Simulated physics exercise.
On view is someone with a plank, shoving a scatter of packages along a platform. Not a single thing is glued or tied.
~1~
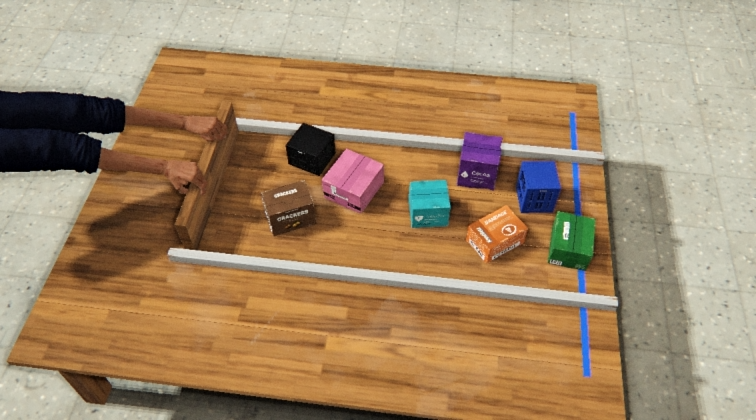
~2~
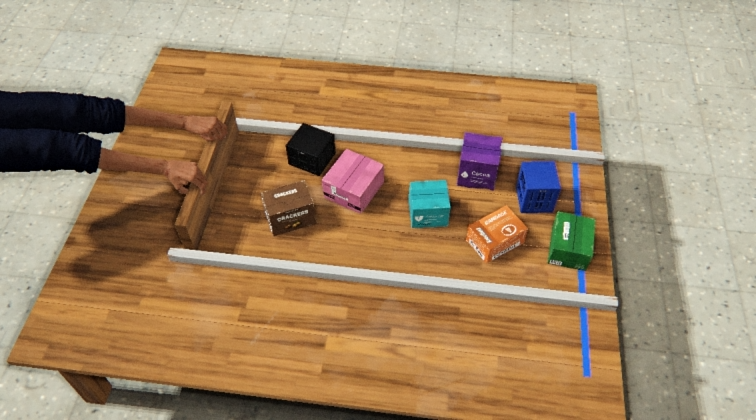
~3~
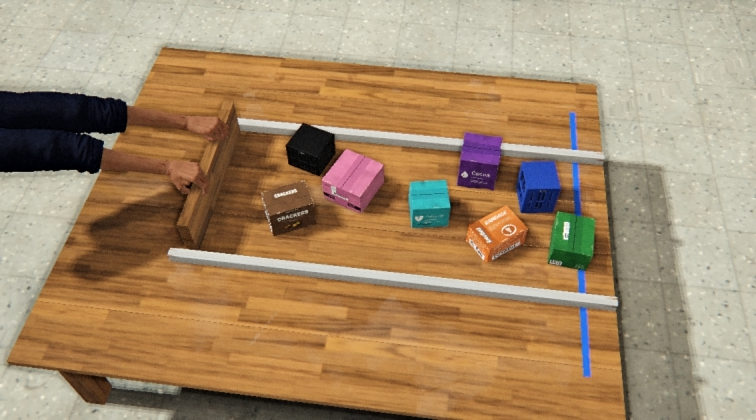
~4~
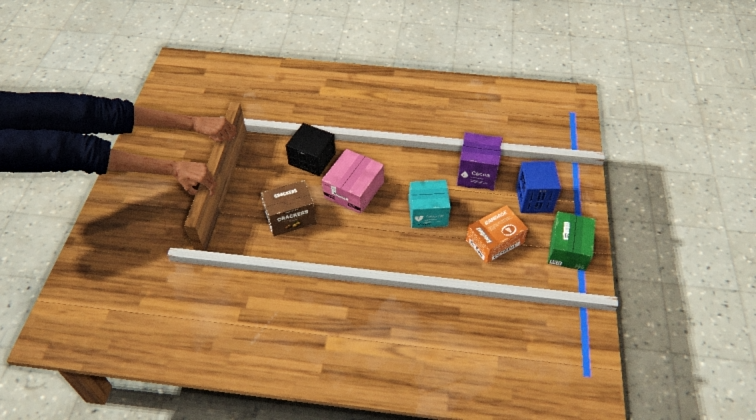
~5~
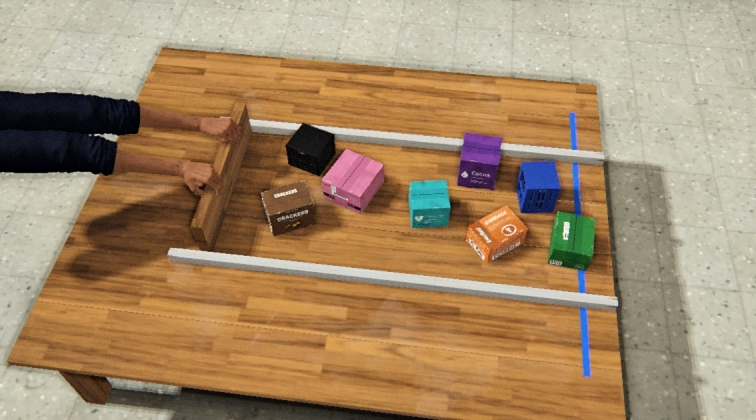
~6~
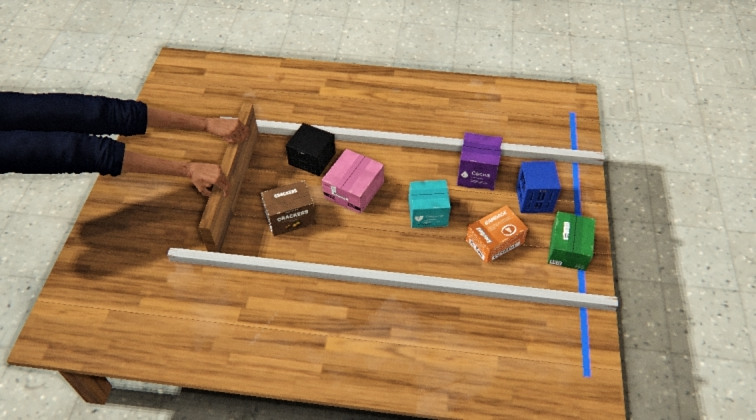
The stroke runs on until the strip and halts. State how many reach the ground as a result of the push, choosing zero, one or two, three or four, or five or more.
Five or more reach the ground.
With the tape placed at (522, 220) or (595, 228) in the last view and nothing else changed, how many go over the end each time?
1, then 8.
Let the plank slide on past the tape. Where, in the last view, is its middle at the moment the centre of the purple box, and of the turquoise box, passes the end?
Approx. (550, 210) / approx. (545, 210) for the other.
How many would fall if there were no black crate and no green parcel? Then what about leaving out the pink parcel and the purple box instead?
The first removal gives 4, the second gives 3.
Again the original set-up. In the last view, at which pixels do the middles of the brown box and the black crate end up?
Positions - first (608, 253), then (598, 171).
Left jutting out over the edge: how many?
I make it 2.
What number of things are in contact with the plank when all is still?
It's 2.
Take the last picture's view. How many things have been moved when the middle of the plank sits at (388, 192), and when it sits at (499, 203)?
Tally: First 4; then 8.
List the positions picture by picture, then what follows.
Green parcel (572, 241); blue crate (538, 187); orange box (497, 234); plank (210, 174); tape (579, 226), in the first picture.
Blue crate (538, 187); brown box (289, 208), in the second picture.
Orange box (497, 234); pink parcel (354, 181), in the third picture.
Green parcel (572, 241); turquoise box (429, 204), in the fourth picture.
Blue crate (538, 187); plank (224, 175), in the fifth picture.
Green parcel (572, 241); blue crate (538, 187); orange box (497, 234); plank (232, 176); tape (579, 226), in the sixth picture.
Early on, none off yet; green parcel at rest near (572, 241); blue crate at rest near (538, 187); orange box at rest near (497, 234).
Finally, the number that fall off is five or more; lost, pink parcel, turquoise box, purple box, orange box, blue crate and green parcel.
